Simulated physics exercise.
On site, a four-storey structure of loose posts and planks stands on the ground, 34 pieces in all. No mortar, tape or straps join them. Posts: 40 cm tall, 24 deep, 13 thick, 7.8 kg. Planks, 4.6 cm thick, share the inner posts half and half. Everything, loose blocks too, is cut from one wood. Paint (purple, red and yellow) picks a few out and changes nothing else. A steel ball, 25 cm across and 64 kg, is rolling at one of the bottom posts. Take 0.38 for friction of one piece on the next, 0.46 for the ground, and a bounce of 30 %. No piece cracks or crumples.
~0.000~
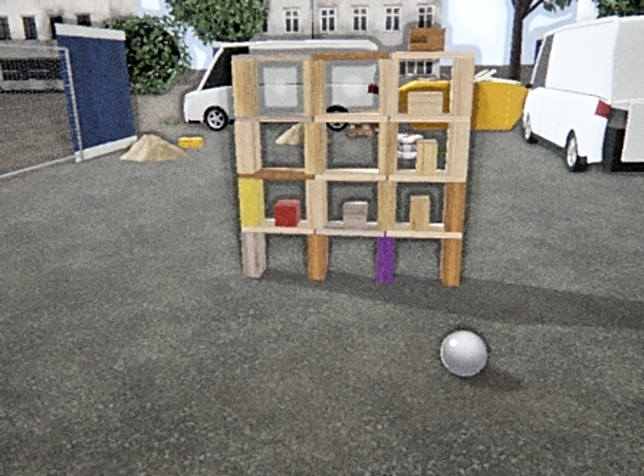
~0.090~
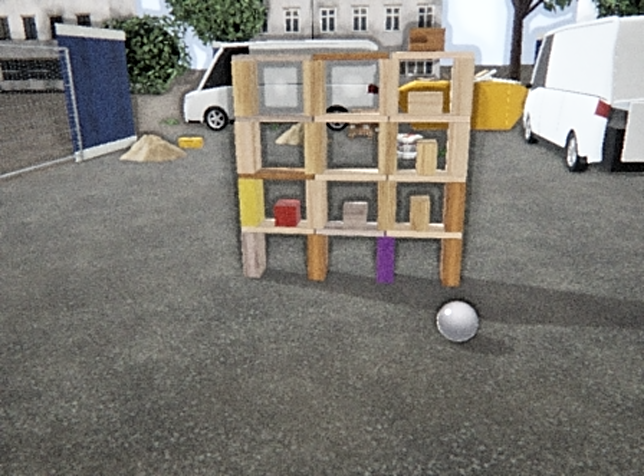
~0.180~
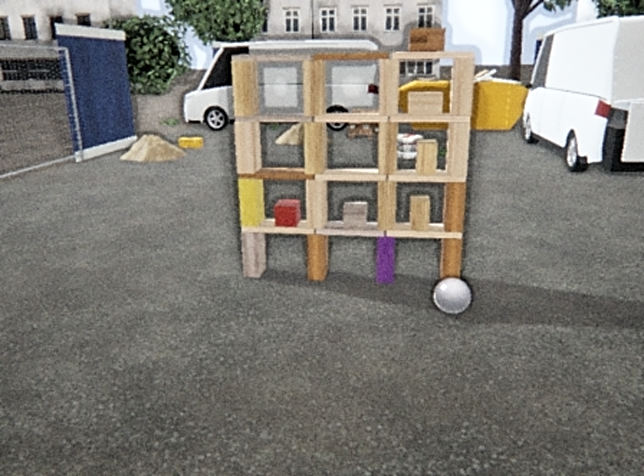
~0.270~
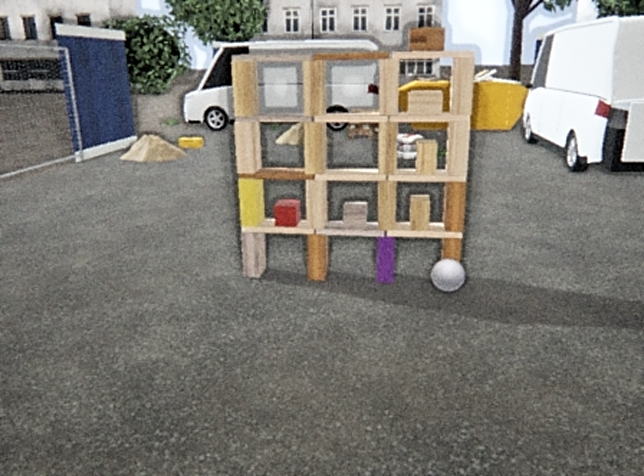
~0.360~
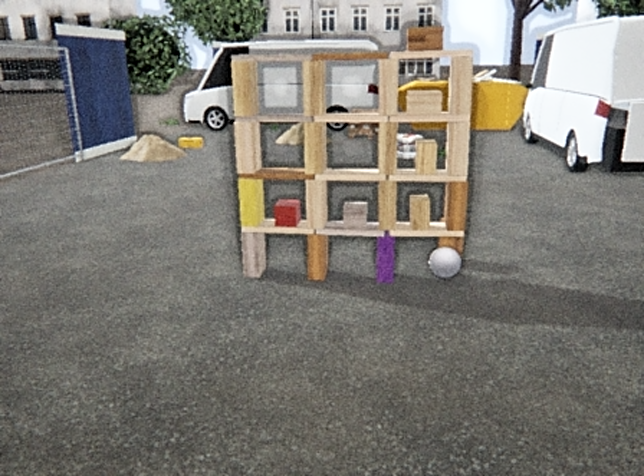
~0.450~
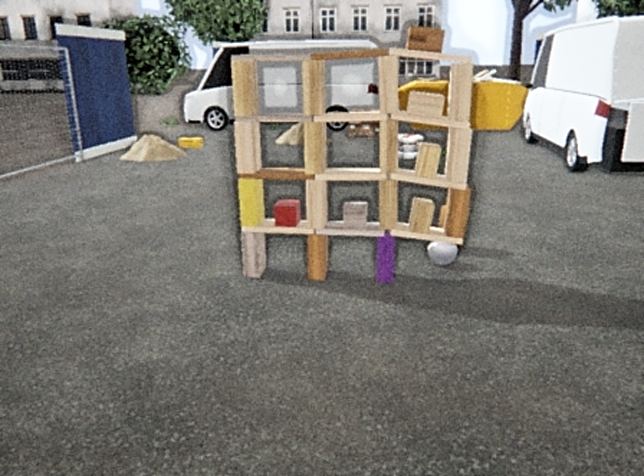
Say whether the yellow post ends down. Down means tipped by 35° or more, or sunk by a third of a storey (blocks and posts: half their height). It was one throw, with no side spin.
In the end the yellow post remains up.
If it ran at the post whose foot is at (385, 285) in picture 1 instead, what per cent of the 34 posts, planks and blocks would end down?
In that case 100 per cent.
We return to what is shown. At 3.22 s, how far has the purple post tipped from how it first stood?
Some 0°.
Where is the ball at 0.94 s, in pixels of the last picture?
At about (432, 206).
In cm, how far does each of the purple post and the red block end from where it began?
Moved: Purple 10, red 0.
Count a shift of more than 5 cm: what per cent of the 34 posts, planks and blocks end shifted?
It is 75 per cent.
After 0.94 s, ball still moving; 12 of the 34 pieces down; yellow post unmoved; purple post shifted 47 mm.
After 3.22 s, ball still moving; 20 of the 34 pieces down; yellow post unmoved.
By the end (5.0 s), ball rolling away; 24 of the 34 pieces down; yellow post unmoved; purple post shifted 6 cm; red block unmoved. As the last picture would show them, middles, yellow post near (252, 200), purple post near (379, 254).
